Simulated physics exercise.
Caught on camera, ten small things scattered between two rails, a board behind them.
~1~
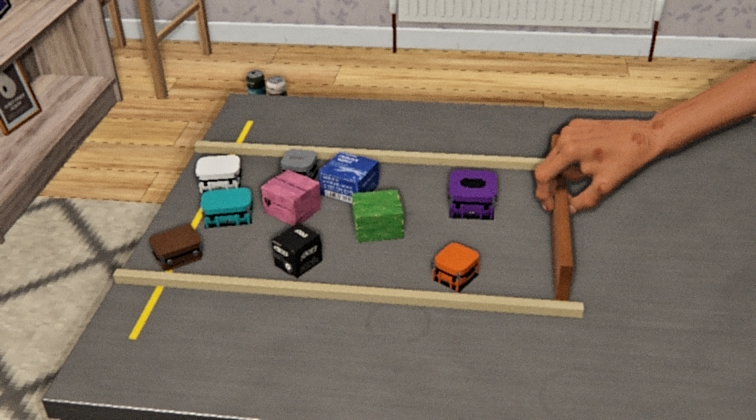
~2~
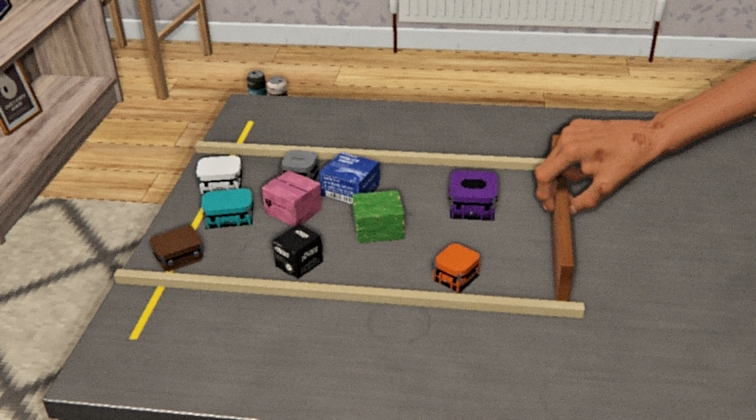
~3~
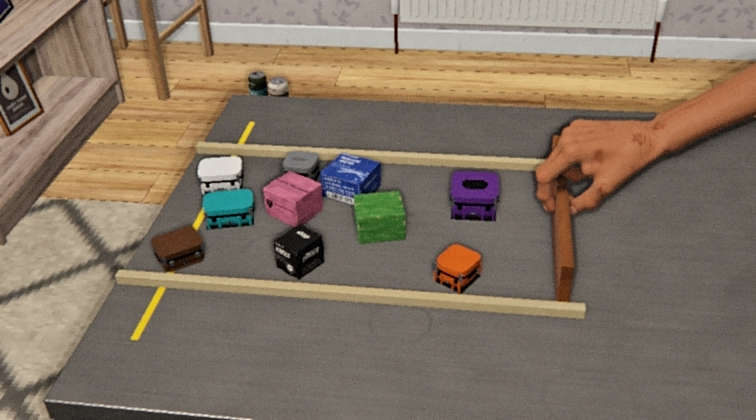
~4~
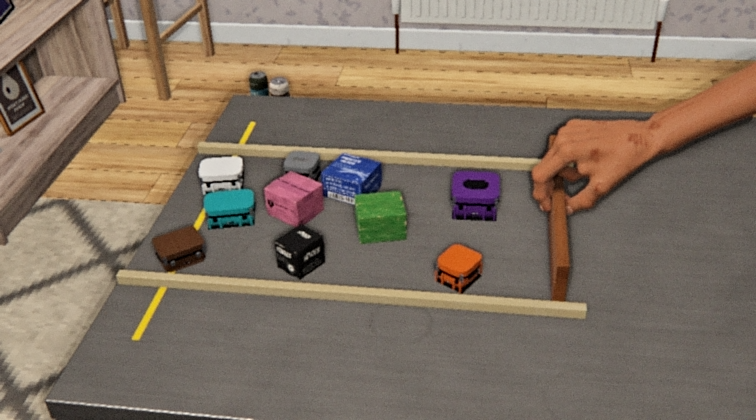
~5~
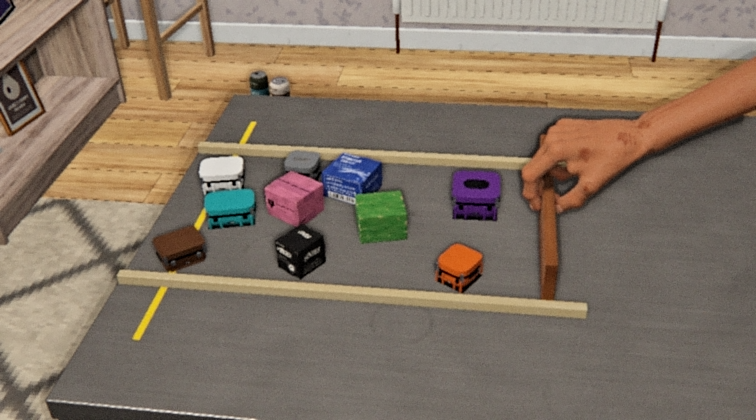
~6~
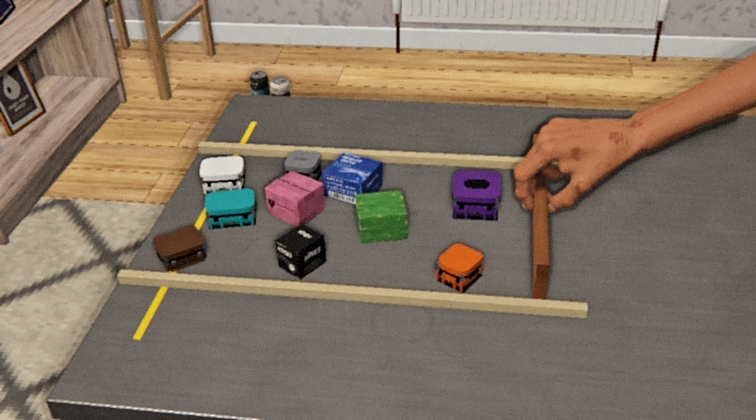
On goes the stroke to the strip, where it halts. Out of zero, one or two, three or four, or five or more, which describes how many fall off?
Pushes off five or more.
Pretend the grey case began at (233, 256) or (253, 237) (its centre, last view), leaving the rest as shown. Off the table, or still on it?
One place after the other: It ends up falling; it ends up falling.
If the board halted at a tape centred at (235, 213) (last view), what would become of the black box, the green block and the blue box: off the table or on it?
The black box? It is safe. The green block? It is safe. The blue box? It is safe.
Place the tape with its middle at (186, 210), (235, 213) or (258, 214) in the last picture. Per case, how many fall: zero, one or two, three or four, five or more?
First five or over, then three to four, and last one or two.
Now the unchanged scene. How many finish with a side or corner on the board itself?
It is in contact with 3.
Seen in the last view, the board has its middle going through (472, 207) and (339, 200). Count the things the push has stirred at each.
First position 2; second position 9.
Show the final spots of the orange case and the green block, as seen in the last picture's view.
The orange case stops around (161, 253); the green block around (171, 219).
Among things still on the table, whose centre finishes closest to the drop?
Foremost one: Black box.
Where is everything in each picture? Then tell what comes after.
Brown case (177, 249); white case (219, 175); turquoise case (228, 209); board (559, 213); tape (202, 210), in the first frame.
White case (220, 176); blue box (350, 179), in the second frame.
Turquoise case (229, 209); black box (299, 252), in the third frame.
Brown case (180, 251); grey case (303, 170), in the fourth frame.
White case (223, 176); purple case (476, 196), in the fifth frame.
Brown case (181, 250); white case (223, 176); turquoise case (231, 209); board (539, 211); tape (206, 211), in the sixth frame.
A little later, none off yet; brown case at rest near (181, 250); white case at rest near (223, 176); turquoise case at rest near (231, 209).
Next, none off yet; brown case at rest near (181, 250); white case shifted a little near (205, 177); turquoise case shifted about its own width near (194, 213).
When it is over, the number that fall off is five or more; down, blue box, pink box, grey case, turquoise case, white case and brown case.
